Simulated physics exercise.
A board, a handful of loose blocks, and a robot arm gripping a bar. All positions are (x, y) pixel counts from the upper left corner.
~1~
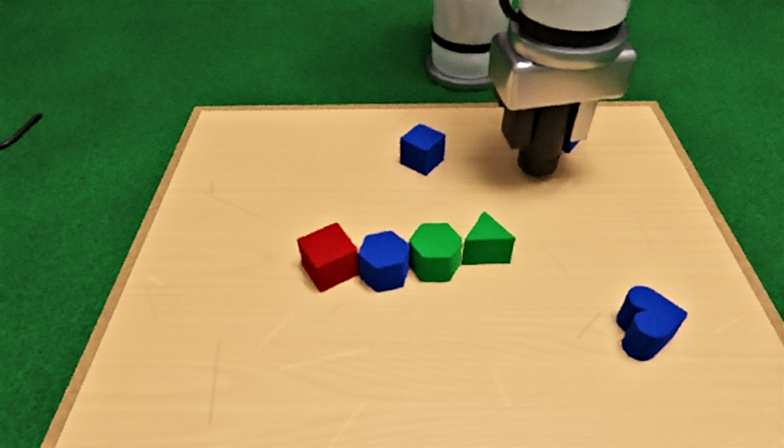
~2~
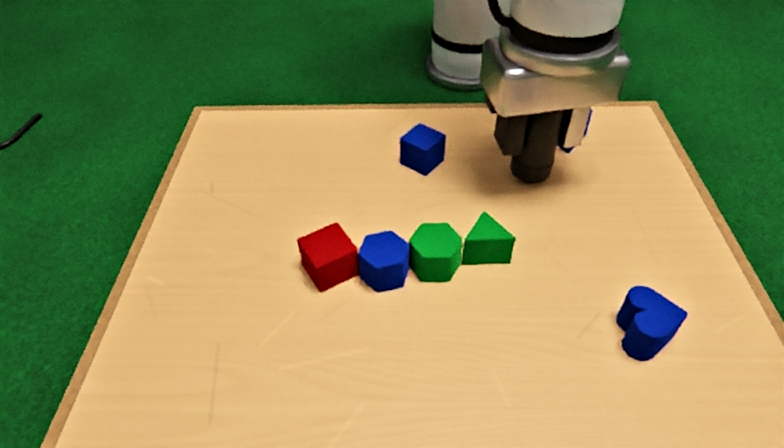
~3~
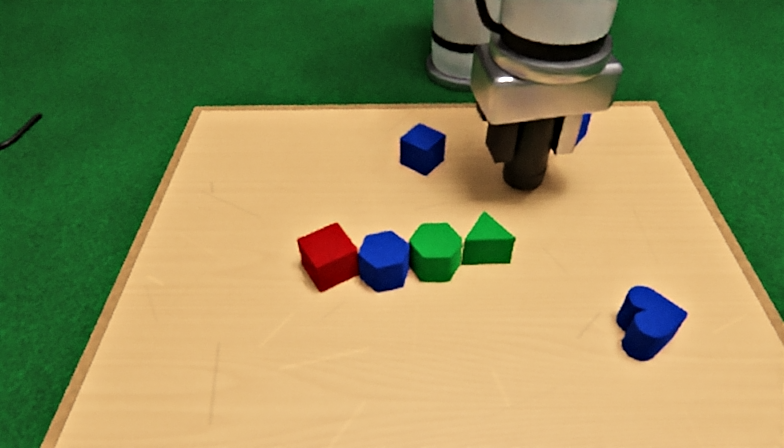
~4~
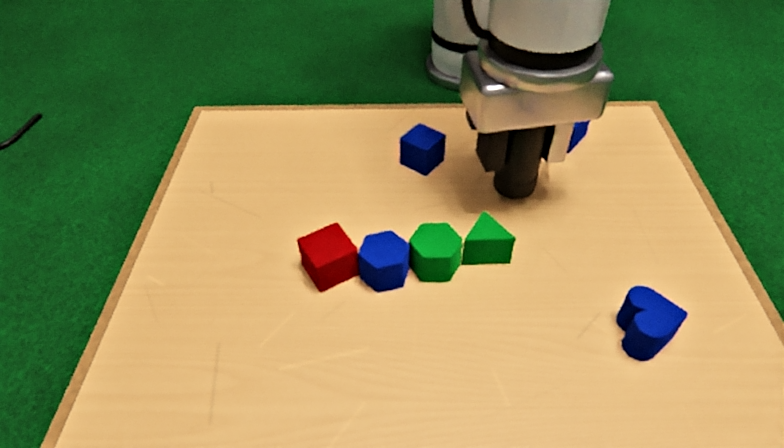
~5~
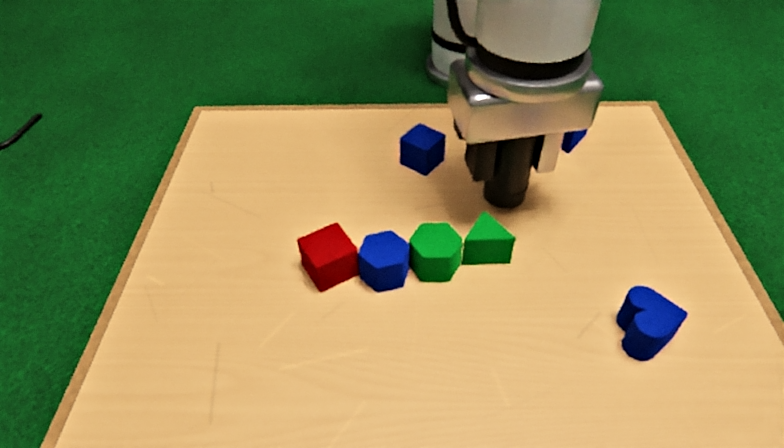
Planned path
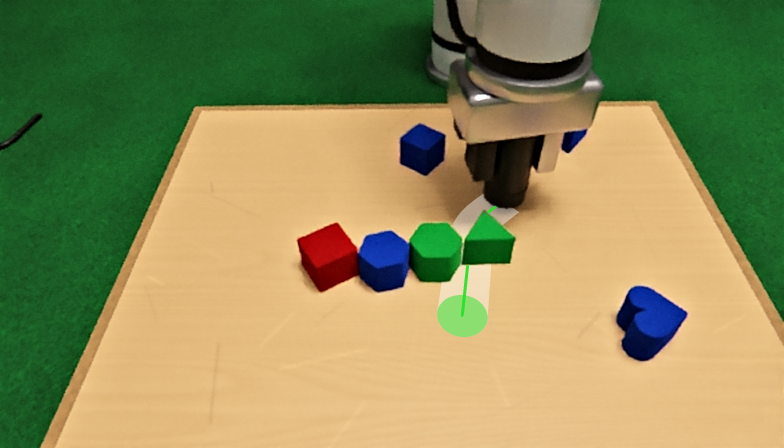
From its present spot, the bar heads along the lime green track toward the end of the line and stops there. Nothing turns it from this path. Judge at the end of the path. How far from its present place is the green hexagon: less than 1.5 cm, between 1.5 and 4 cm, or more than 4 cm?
Long: Over 4 cm.
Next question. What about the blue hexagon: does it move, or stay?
It shifts position.
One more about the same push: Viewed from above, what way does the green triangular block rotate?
Counterclockwise rotation.
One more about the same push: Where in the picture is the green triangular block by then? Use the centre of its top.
The answer is (511, 276).
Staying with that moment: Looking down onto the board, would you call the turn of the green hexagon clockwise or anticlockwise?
The green hexagon rotates clockwise.
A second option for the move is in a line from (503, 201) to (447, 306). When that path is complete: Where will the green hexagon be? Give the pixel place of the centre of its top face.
Its top centre is at about (400, 269).
Path on the board, from (503, 201) by way of (474, 229) and (467, 269) to (462, 315).
The first path, step by step. One third of the way, bar at (475, 223); green triangular block at (489, 238), turned 15° anticlockwise.
Two thirds of the way, bar at (468, 263); red square piece at (320, 244), turned 15° clockwise; blue hexagon at (373, 252); green hexagon at (421, 254), turned 40° clockwise; green triangular block at (503, 265), turned 105° anticlockwise.
At the end, bar at (463, 310); red square piece at (316, 243), turned 15° clockwise; blue hexagon at (367, 257); green hexagon at (411, 279), turned 80° clockwise; green triangular block at (511, 276), turned 130° anticlockwise.
